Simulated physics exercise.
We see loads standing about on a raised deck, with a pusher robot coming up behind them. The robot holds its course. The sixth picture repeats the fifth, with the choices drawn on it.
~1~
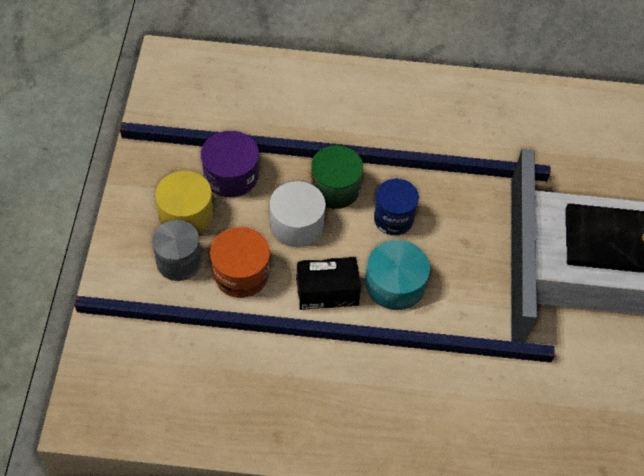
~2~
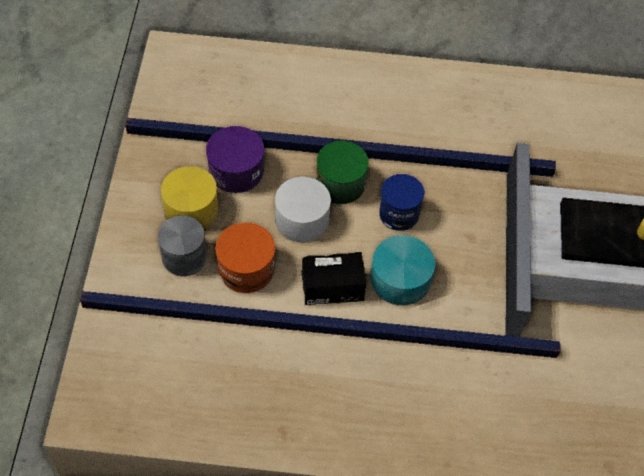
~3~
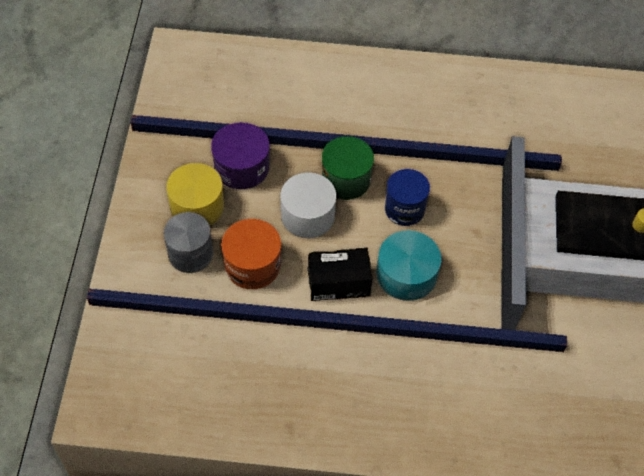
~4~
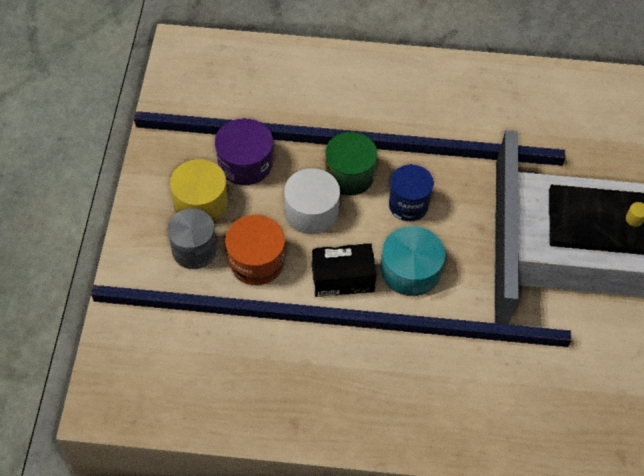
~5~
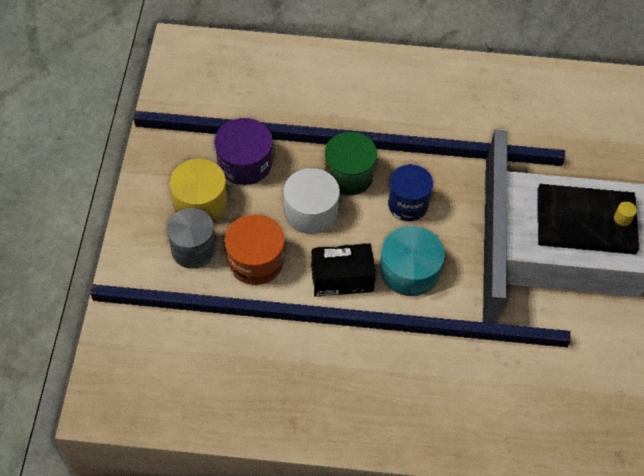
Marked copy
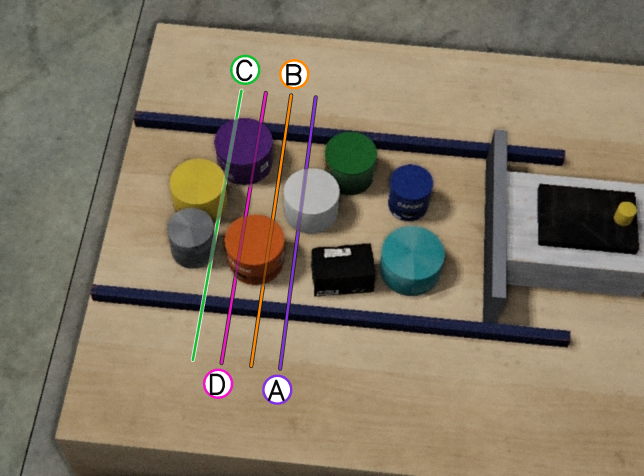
A pale wooden deck above a grey concrete floor, seen from high up at a slant, carries nine small loads between two dark blue rails. Purple, green and blue containers stand along the far side, yellow and white ones mid-deck, and grey, orange, black and turquoise loads nearer. From the right, a robot's grey pusher plate slides slowly left while the view shifts slightly, the loads staying put.
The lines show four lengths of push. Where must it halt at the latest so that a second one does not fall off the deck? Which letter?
Up to line D.
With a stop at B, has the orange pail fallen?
By then, no.
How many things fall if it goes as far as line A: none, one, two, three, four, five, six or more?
In all, none.
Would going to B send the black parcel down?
No.
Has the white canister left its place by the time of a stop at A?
By then, yes.
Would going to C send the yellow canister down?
Yes.
On the copy, A at (299, 222); B at (273, 219); C at (219, 214); D at (246, 217).
On D. First, robot (487, 208); black parcel (307, 273); turquoise canister (364, 253).
Then, robot (397, 200); grey canister (143, 229); yellow canister (189, 192).
Finally, robot (328, 193); grey canister (111, 226); yellow canister (124, 186); none fallen.
By contrast, A is within the limit but short; B is within the limit but short; C drops two.
